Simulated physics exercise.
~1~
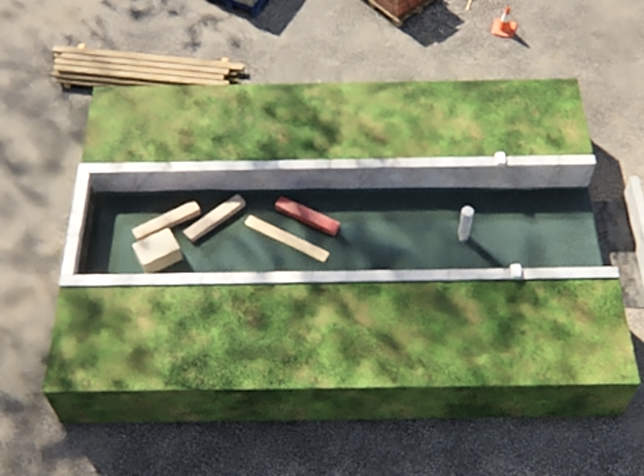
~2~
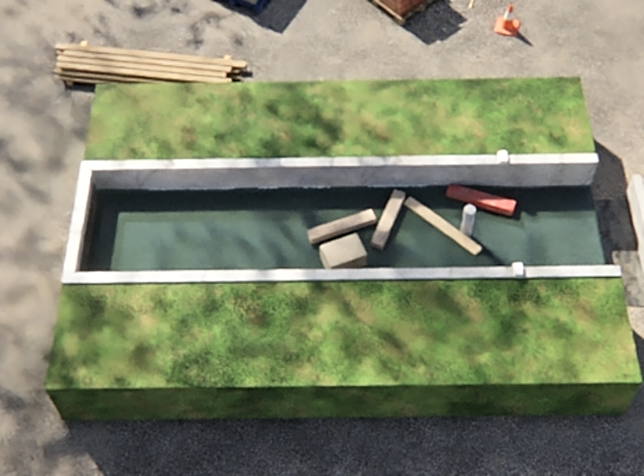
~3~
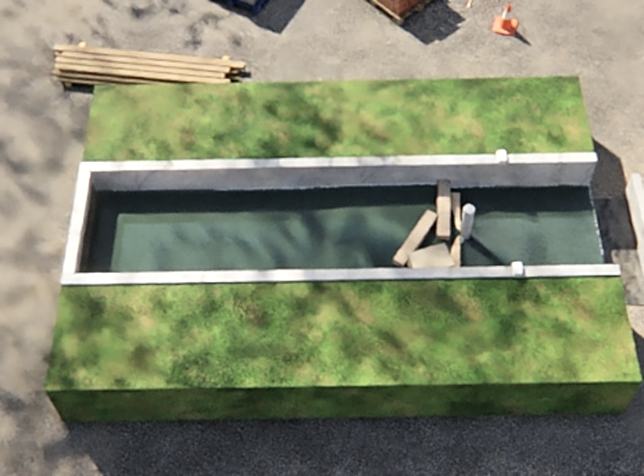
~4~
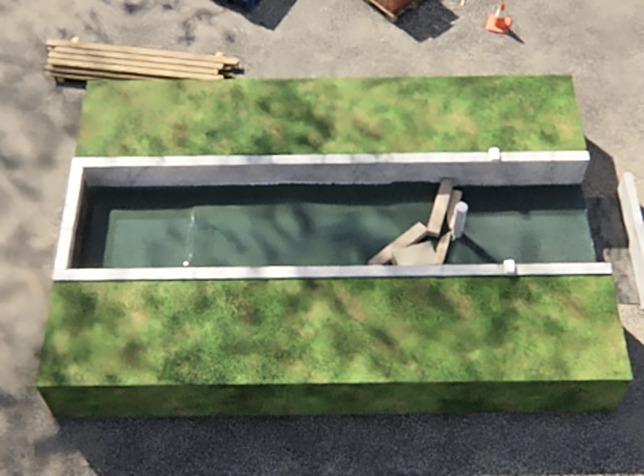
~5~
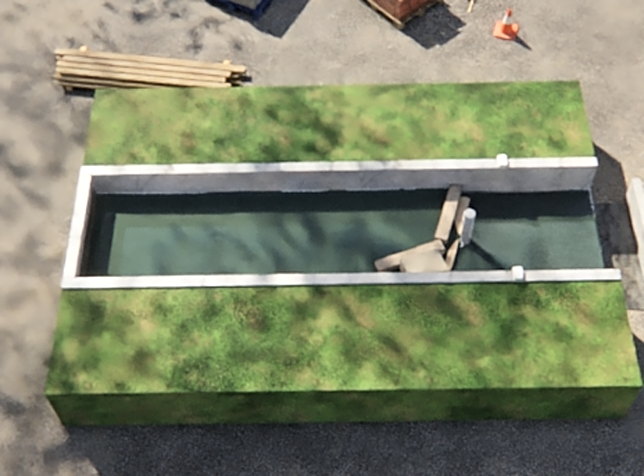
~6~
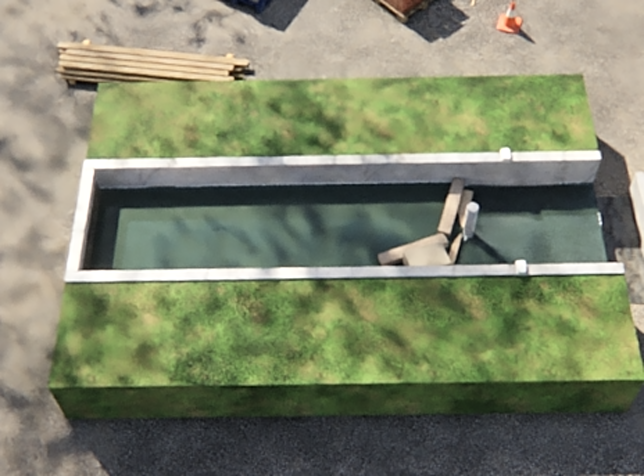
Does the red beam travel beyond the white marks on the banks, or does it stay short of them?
The red beam travels beyond the white marks. It slips past the post and leaves the channel, while the paler pieces jam up behind it.
